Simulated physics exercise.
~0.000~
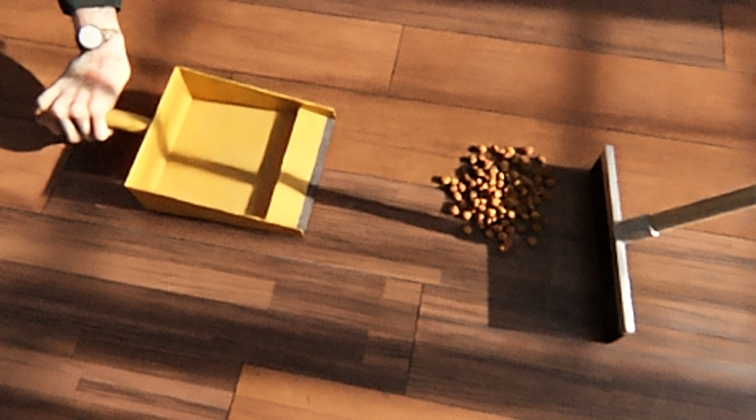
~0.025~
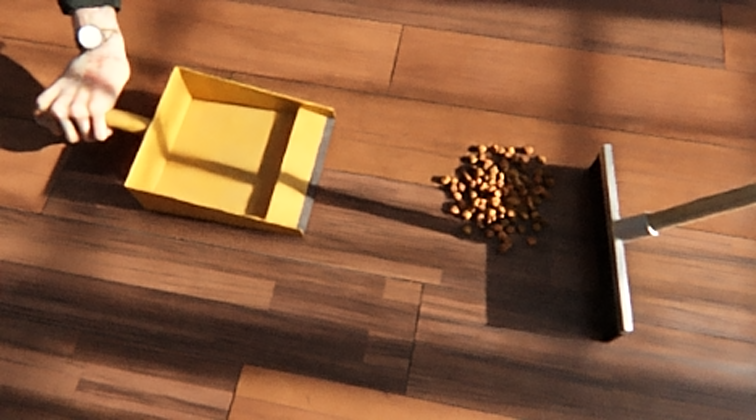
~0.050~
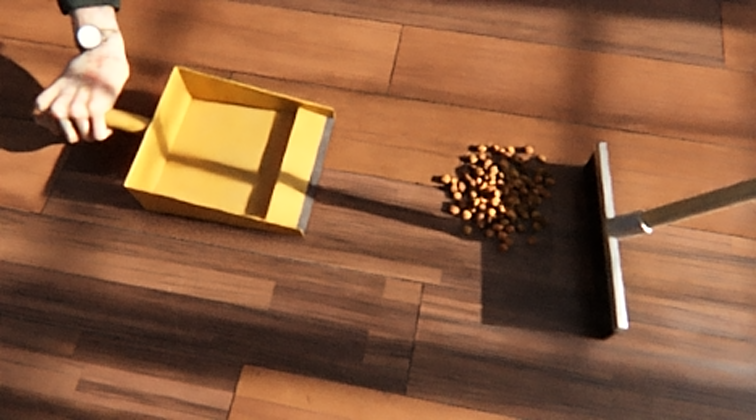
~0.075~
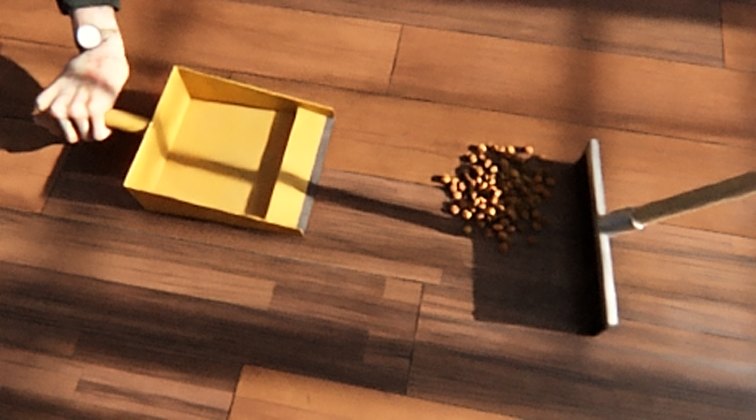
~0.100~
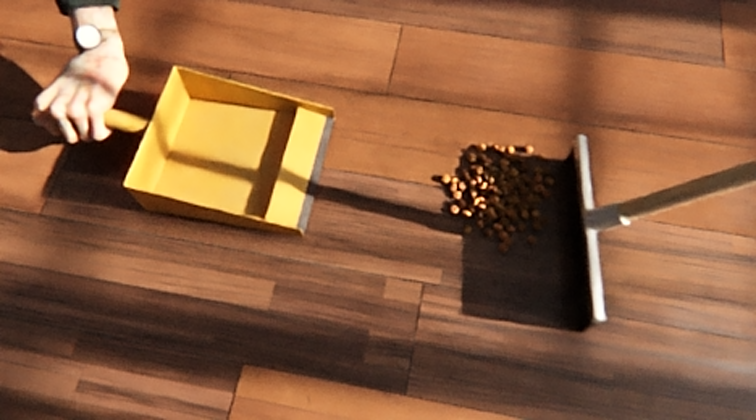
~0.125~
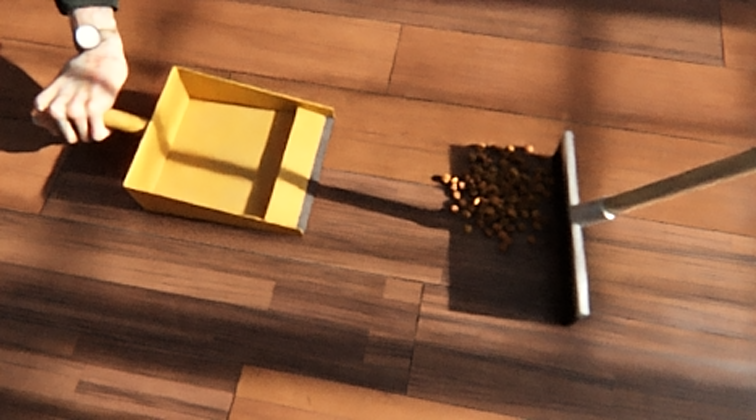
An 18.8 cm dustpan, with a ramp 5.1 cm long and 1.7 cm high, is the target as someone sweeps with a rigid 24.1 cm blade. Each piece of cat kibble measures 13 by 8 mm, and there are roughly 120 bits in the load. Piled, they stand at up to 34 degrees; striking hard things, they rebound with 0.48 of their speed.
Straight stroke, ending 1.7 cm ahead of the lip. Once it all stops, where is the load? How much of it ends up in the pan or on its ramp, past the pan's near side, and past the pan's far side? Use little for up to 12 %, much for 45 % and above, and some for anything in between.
In the pan or on its ramp: Some; past the pan's near side: Little; past the pan's far side: Some.
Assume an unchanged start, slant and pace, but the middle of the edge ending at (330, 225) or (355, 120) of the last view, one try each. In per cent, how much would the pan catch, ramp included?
I'd expect around 30 percent, then around 10 percent.
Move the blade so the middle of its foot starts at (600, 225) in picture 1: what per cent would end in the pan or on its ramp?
It would come to about 15 in a hundred.
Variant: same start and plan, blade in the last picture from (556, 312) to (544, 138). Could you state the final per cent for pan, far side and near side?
Final per cent - pan 45, far 10, near 5.
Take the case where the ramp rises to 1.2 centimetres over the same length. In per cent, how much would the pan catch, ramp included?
Then around 25 percent, ramp counted.
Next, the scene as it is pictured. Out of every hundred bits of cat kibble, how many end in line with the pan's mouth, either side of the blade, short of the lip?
Share there: Around 50 percent.
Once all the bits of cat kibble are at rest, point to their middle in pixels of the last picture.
Resting centre estimate: Around (327, 153).
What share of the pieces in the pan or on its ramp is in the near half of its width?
Around 20 percent.
Then, at 0.34 s, middle of the blade 18 cm from the lip; 0 % over the lip, far side 10 %, near side 0 %.
After 0.49 s, middle of the blade 8 cm from the lip; 0 % over the lip, far side 15 %, near side 0 %.
After 0.76 s, middle of the blade 3 cm from the lip; 30 % over the lip, far side 20 %, near side 5 %.
At rest (1.2 s), pan 30 %, near side 5 %, far side 20 %, in front of the lip or behind the blade 50 %.
